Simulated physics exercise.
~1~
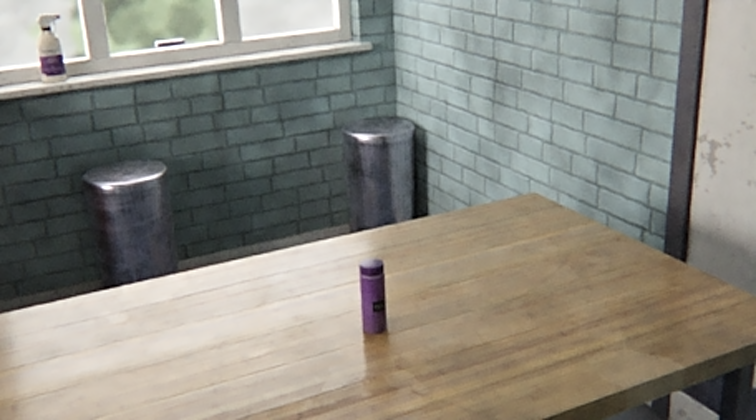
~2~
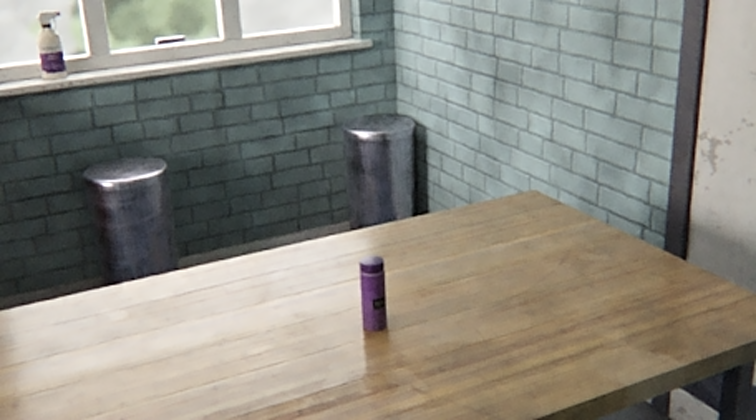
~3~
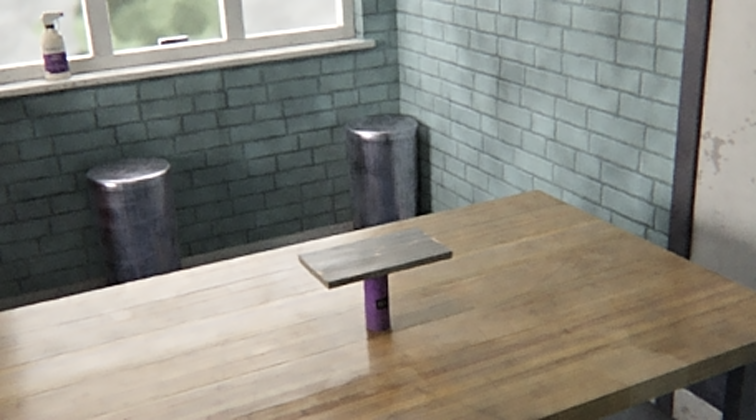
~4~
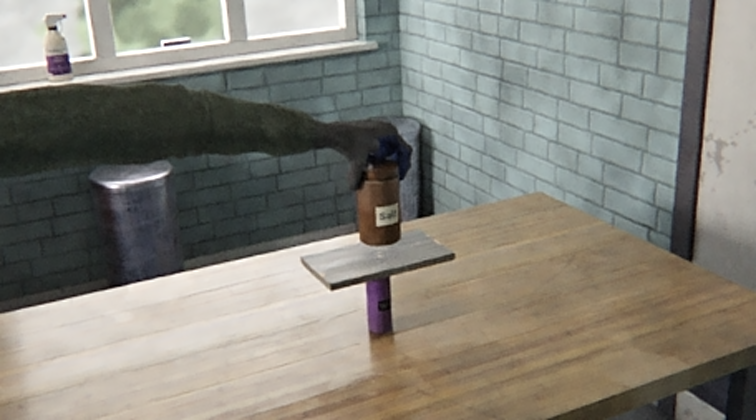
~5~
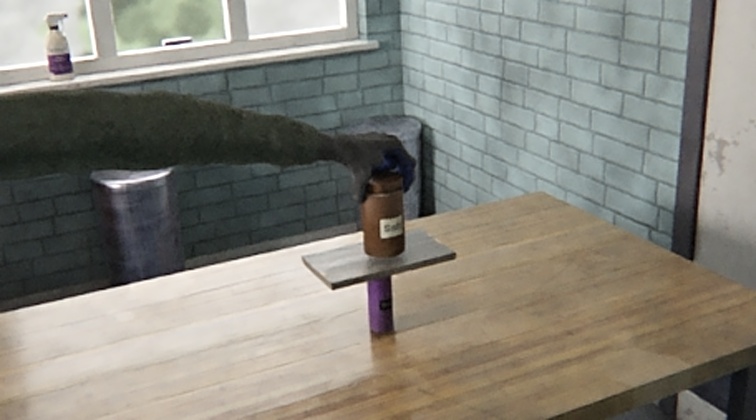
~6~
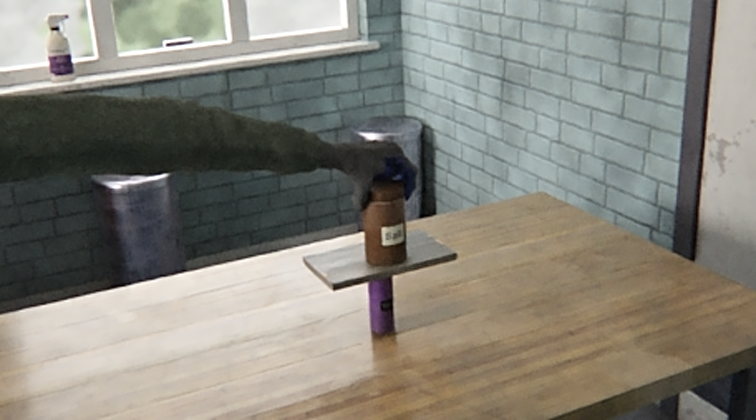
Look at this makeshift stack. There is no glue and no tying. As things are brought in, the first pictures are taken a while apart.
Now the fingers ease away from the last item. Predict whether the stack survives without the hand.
Most likely it remains standing.
Then, 0.20 s past the last view, nothing moves.
Then, 0.40 s past the last view, brown jar resting near (385, 223).
Finally, all 3 still in place. Final places as the last picture's camera would see them, brown jar near (385, 223). The stack holds.
